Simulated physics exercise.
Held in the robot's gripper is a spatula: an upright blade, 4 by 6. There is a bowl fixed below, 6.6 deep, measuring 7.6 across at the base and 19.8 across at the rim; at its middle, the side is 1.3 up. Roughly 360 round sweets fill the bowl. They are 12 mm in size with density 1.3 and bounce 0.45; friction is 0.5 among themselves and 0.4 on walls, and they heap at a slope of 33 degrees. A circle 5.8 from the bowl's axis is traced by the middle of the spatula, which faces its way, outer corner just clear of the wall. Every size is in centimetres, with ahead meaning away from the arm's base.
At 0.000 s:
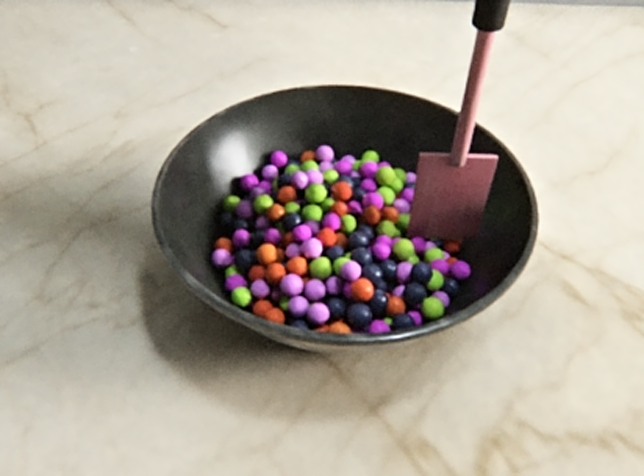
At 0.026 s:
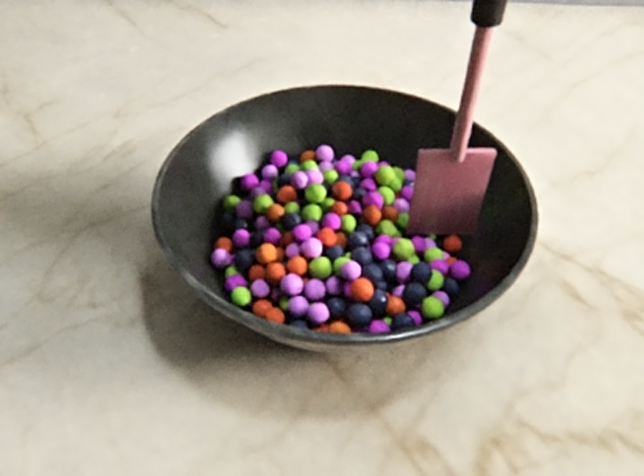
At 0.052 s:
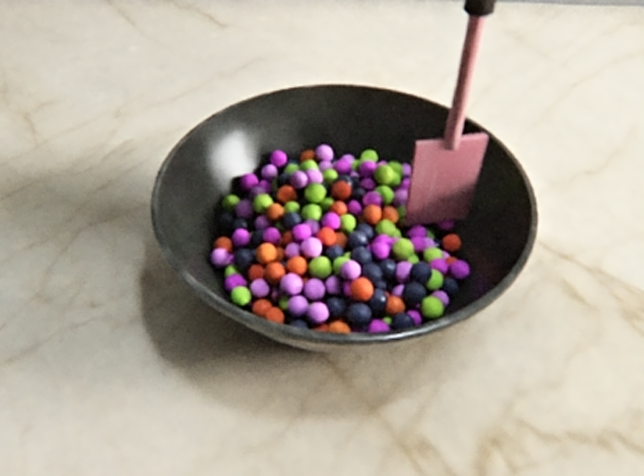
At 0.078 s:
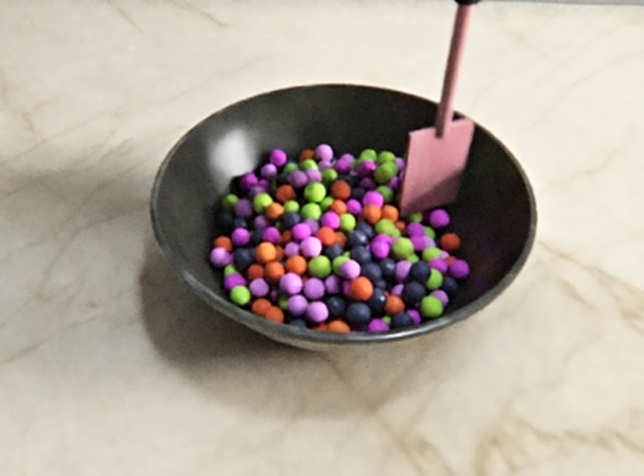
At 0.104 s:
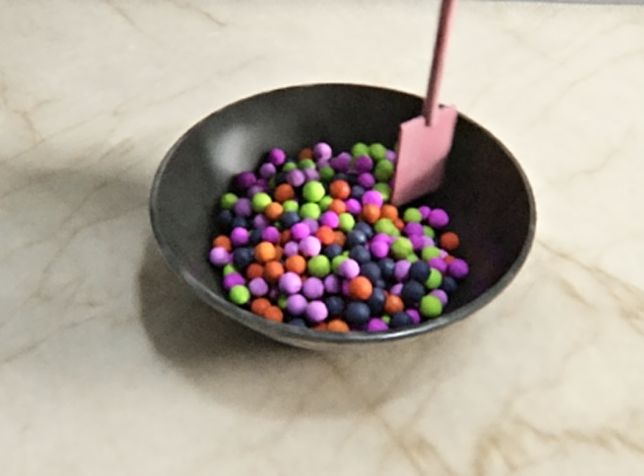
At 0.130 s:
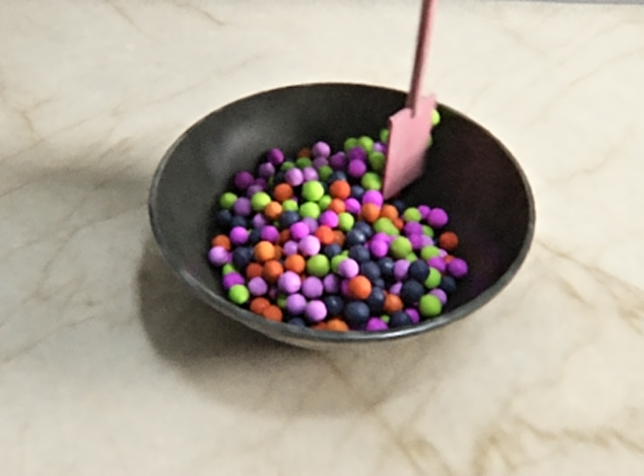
On a pale marble counter, a pink spatula standing in a dark bowl of colourful little balls swept along the right side toward the back, turning as it went and nudging a few balls.
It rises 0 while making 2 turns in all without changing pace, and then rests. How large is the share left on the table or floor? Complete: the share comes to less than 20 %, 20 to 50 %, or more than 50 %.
The share comes to less than 20 %.
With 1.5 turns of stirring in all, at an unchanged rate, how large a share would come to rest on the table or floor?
Estimate: About 10 percent.
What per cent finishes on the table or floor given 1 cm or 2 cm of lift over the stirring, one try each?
I'd say some 10 per cent, and some 5 per cent.
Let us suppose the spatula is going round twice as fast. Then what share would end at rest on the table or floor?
In that case it comes to around 35 percent.
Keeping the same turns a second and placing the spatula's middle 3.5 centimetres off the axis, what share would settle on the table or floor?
In that case roughly 0 per cent.
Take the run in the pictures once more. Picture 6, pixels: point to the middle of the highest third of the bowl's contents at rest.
(402, 194).
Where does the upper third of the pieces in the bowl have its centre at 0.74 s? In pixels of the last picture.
I'd put it at around (443, 236).
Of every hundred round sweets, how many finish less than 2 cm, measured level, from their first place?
Near 15 % of the pieces.
By 0.74 s, 313° round, highest piece 8 above the table; 348 in the bowl, 8 on the table or floor, 4 in flight or on the tool.
By 1.36 s, 219° round, highest piece 9 above the table; 322 in the bowl, 34 on the table or floor, 4 in flight or on the tool.
By 1.87 s, 0° round, highest piece 6 above the table; 309 in the bowl, 51 on the table or floor.
By 2.57 s, 0° round, highest piece 6 above the table; 309 in the bowl, 51 on the table or floor.
Final count, 309 in the bowl, 51 on the table or floor. That is 14 % on the table or floor.
